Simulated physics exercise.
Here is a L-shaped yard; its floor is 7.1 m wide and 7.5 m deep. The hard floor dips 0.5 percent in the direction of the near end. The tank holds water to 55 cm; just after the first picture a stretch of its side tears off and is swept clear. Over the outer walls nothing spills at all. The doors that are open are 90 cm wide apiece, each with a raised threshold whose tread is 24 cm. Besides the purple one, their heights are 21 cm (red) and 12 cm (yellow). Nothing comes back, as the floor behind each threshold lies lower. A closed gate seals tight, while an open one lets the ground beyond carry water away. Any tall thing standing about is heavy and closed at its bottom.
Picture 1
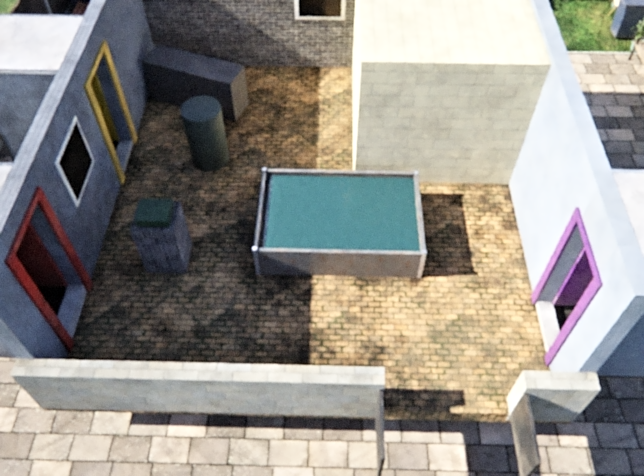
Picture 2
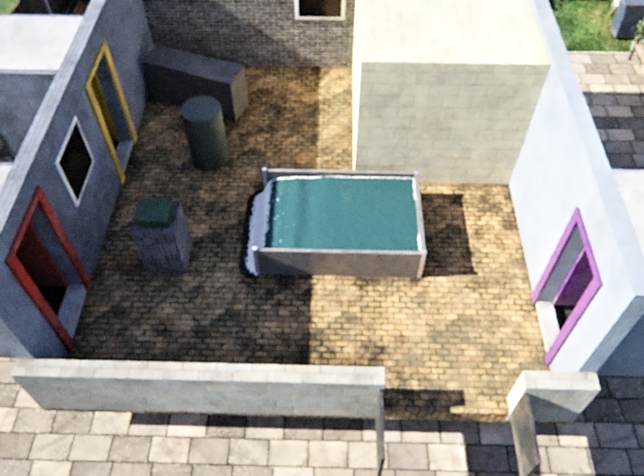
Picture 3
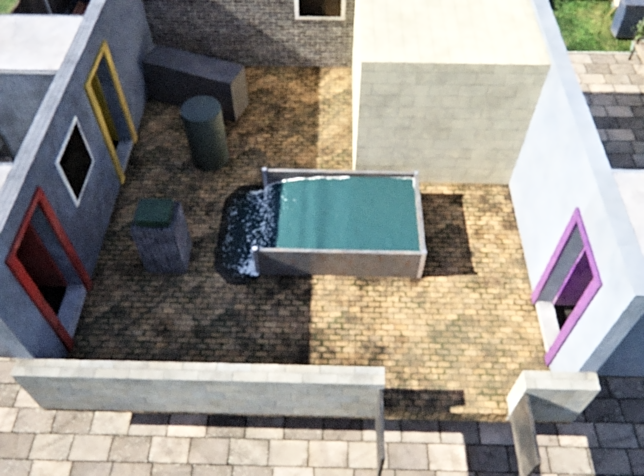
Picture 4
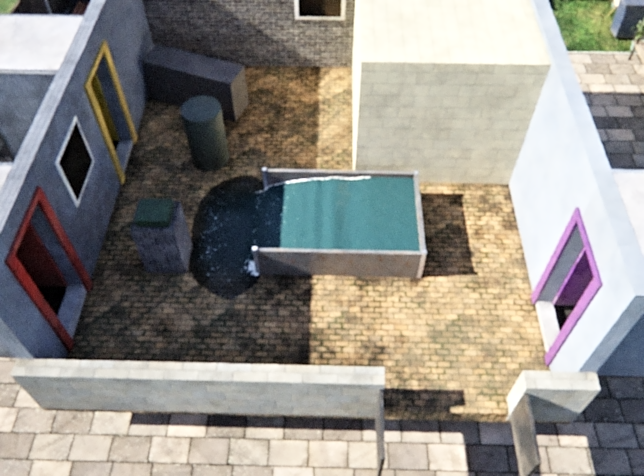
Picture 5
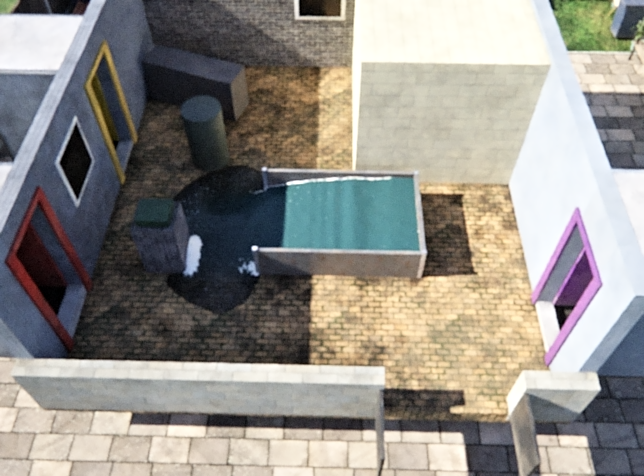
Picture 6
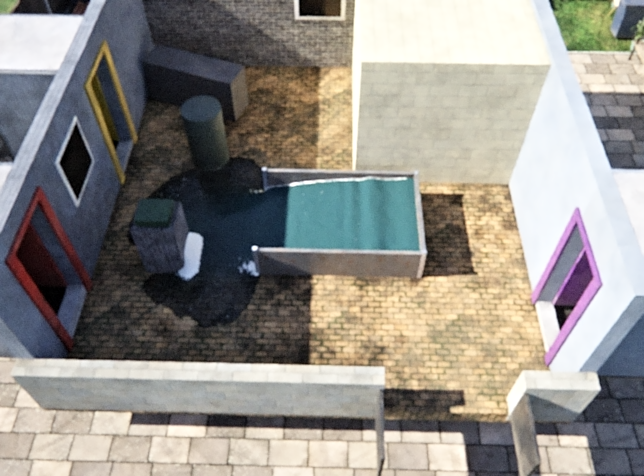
A walled, brick-paved yard in sunlight and shadow is seen from a high, fixed viewpoint. A pale-walled tank of teal water stands near the middle, with a grey block and a dark green cylinder to its left, a red-framed doorway and a yellow-framed one on the left wall, and a purple-framed one at right. The tank's left side opens and water pours out, spreading darkly leftward over the bricks, foaming against the grey block and wrapping around it.
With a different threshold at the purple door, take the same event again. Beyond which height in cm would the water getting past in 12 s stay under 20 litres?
I would say 6.5 cm.
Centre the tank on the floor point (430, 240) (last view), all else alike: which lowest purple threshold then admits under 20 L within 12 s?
It should be around 5.5 cm high.
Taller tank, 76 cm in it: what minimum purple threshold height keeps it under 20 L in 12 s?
Roughly 10.5 cm high.
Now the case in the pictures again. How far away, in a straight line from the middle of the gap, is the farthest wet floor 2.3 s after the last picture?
Close to 5.2 metres, I'd say.
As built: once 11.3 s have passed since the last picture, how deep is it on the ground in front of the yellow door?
Depth: Near 4.5 cm.
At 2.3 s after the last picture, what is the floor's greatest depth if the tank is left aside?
Around 28 centimetres.
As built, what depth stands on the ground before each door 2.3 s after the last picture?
In cm: Red 10, purple 0, yellow 21.
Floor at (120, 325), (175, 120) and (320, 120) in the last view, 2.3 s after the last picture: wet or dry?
In that order: Flooded, under water, still dry.
Then, 0.7 s after the last picture water covers 20 % of the floor, deepest (35 cm) near (198, 247); it has not reached the purple door.
Then, 2.3 s after the last picture water covers 40 % of the floor, deepest (28 cm) near (155, 105); it has not reached the purple door.
Then, 11.3 s after the last picture water covers 95 % of the floor, deepest (10 cm) near (420, 211); 7 cm at the purple door, 15 litres in over its 7 cm threshold.
At the purple door as built, the water peaked near 10 cm, 7.9 s after the last picture.
With a threshold of 6 cm, 28 litres would have come in within the 12 s; with 8.5 cm, 4 litres. So under 20 litres takes about 6.5 cm.
